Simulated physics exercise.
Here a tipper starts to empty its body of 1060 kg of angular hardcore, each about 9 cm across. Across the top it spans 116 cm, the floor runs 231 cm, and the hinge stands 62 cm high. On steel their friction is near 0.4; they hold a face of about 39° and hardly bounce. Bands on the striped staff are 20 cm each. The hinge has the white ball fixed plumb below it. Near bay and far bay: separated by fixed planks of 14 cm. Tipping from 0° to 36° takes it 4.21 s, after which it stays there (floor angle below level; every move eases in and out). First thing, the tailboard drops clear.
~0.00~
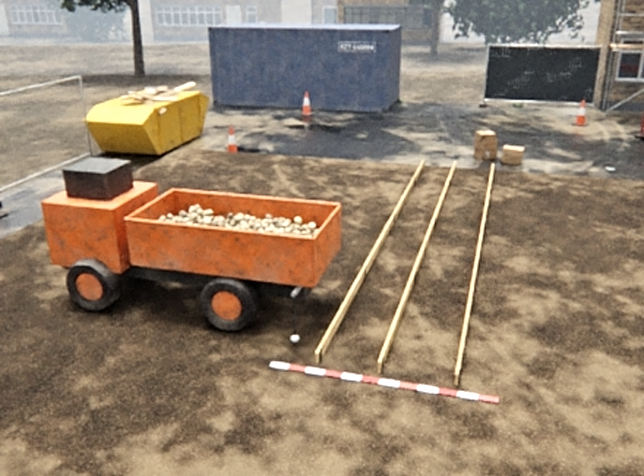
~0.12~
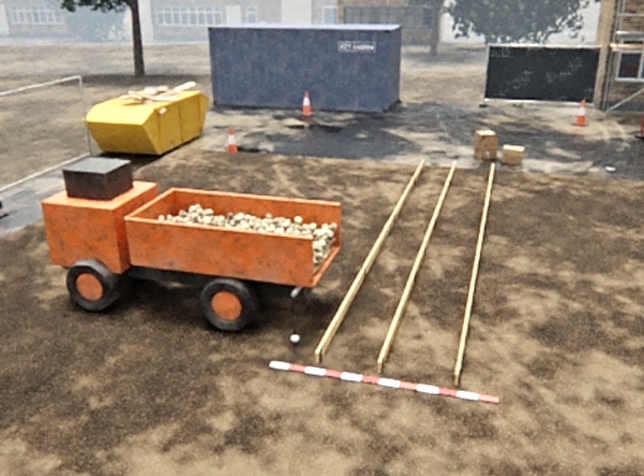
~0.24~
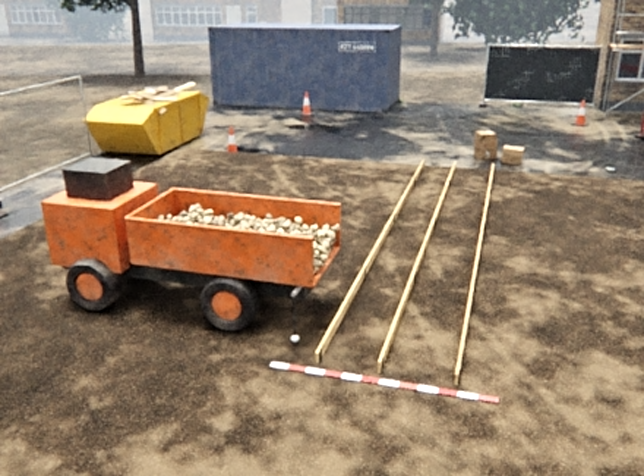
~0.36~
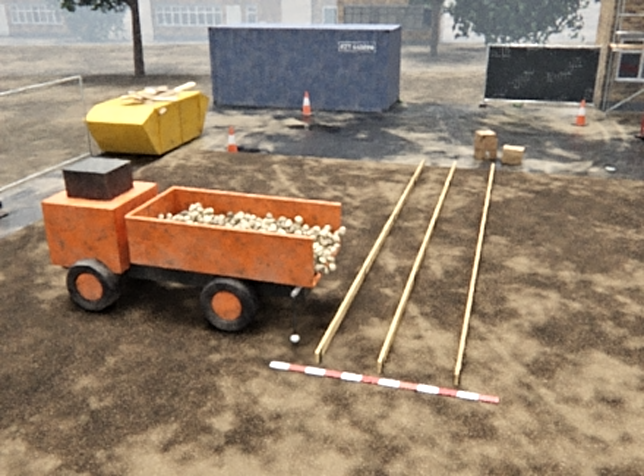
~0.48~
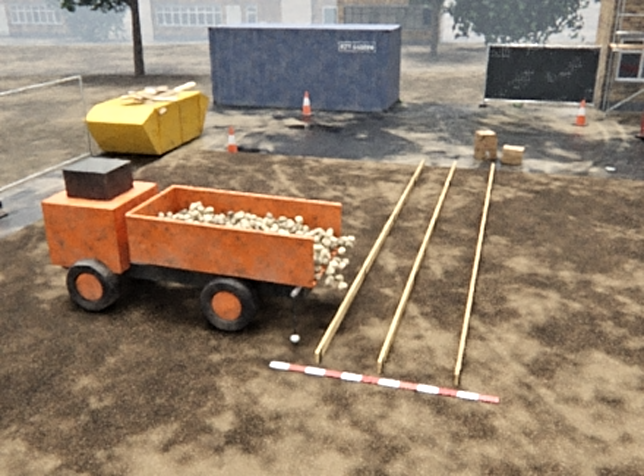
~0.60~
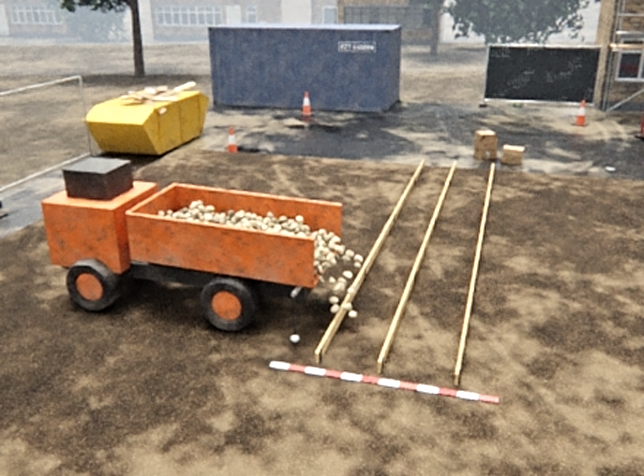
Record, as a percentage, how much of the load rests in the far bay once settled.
Approximately 10 out of 100.
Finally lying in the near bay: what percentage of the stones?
65 per cent or so.
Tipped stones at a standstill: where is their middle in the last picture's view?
The resting stones are centred at roughly (361, 314).
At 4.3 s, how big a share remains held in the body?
About 20 per cent.
After 3.2 s the floor is at 30°; 76 % in the body, 6 % short of the bays, 18 % in the near bay; the foremost stones are at (388, 323).
After 4.3 s the floor is at 36°; 18 % in the body, 13 % short of the bays, 64 % in the near bay, 4 % in the far bay; the foremost stones are at (424, 328).
After 4.7 s the floor is at 36°; 7 % in the body, 16 % short of the bays, 68 % in the near bay, 9 % in the far bay; the foremost stones are at (440, 342).
After 7.6 s the floor is at 36°; 0 % in the body, 24 % short of the bays, 63 % in the near bay, 13 % in the far bay; the foremost stones are at (453, 344).
